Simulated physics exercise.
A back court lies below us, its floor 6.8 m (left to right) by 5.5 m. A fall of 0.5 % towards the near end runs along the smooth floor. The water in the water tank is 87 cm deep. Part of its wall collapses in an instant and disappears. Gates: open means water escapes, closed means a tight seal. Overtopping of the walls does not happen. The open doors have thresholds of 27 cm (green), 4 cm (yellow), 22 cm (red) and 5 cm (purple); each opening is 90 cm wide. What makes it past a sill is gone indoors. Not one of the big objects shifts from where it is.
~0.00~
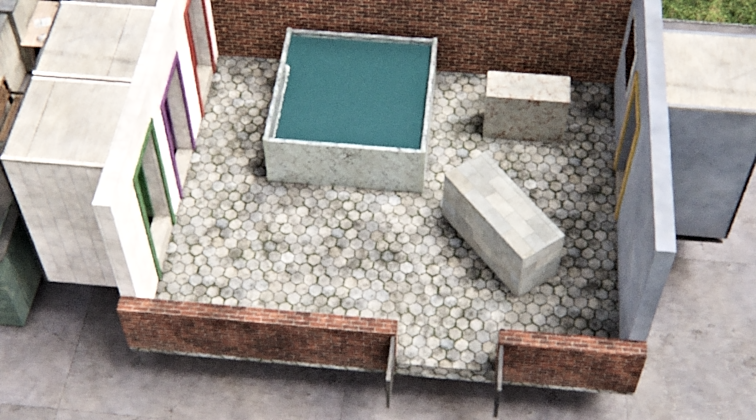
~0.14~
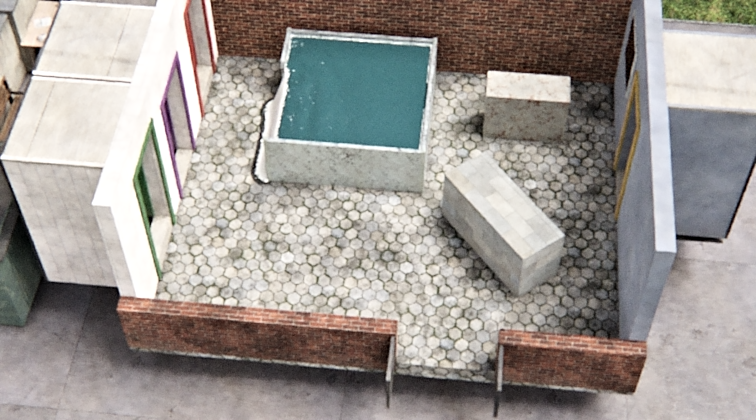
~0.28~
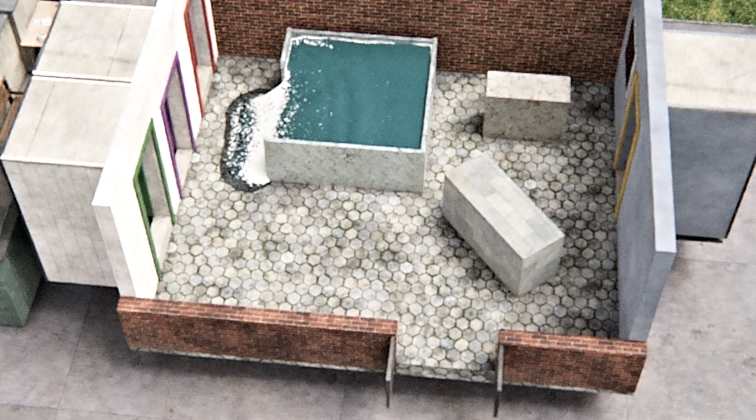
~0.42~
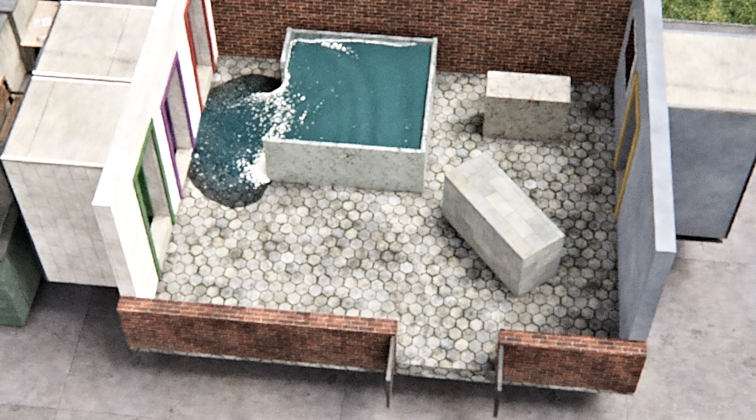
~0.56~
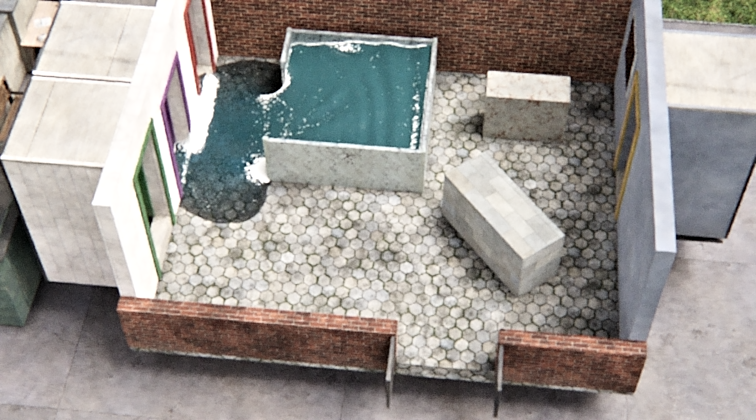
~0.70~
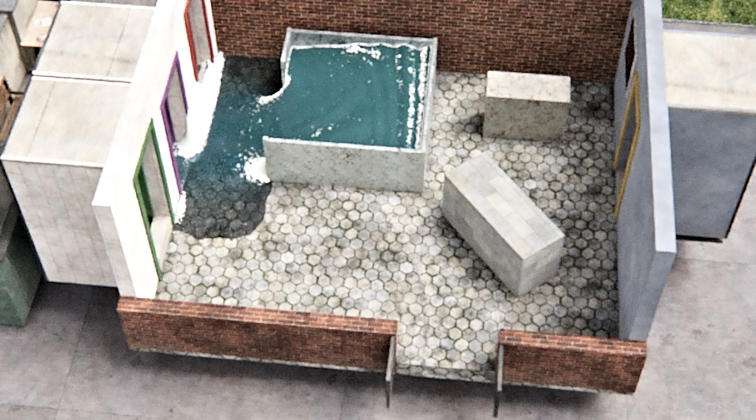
Teal water bursting through the left side of a raised tank, spreading across courtyard paving and washing against the white wall.
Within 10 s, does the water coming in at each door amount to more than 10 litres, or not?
At the green door: Not more than 10 litres. At the yellow door: More than 10 litres. At the red door: More than 10 litres. At the purple door: More than 10 litres.
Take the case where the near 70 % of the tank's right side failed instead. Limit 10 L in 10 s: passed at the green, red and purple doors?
Door by door - green: Within bounds, red: Within bounds, purple: Out of bounds.
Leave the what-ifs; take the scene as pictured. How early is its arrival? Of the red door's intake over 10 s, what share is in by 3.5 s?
Share by then: ~ 95 %.
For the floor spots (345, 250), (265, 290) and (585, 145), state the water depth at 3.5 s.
Roughly 0, 6, 0 cm.
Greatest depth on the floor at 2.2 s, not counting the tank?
Around 54 centimetres.
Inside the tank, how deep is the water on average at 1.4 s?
55 cm.
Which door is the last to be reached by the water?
The answer is the yellow door.
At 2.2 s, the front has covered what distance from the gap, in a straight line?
About 4.0 m out.
After 1.4 s water covers 20 % of the floor and is deepest (62 cm) near (208, 140); green door 16 cm at the sill, 0 L in, yellow door not reached, red door 42 cm at the sill, 70 L in, purple door 41 cm at the sill, 268 L in.
After 2.2 s water covers 30 % of the floor and is deepest (54 cm) near (197, 139); green door 19 cm at the sill, 0 L in, yellow door not reached, red door 35 cm at the sill, 155 L in, purple door 38 cm at the sill, 568 L in.
After 3.5 s water covers 55 % of the floor and is deepest (36 cm) near (150, 315); green door 15 cm at the sill, 0 L in, yellow door not reached, red door 26 cm at the sill, 206 L in, purple door 26 cm at the sill, 848 L in.
After 6.0 s water covers 85 % of the floor and is deepest (23 cm) near (148, 325); green door 10 cm at the sill, 0 L in, yellow door 3 cm at the sill, 0 L in, red door 15 cm at the sill, 216 L in, purple door 17 cm at the sill, 1087 L in.
After 10.0 s water covers 100 % of the floor and is deepest (15 cm) near (148, 325); green door 9 cm at the sill, 0 L in, yellow door 10 cm at the sill, 41 L in, red door 10 cm at the sill, 217 L in, purple door 12 cm at the sill, 1227 L in.
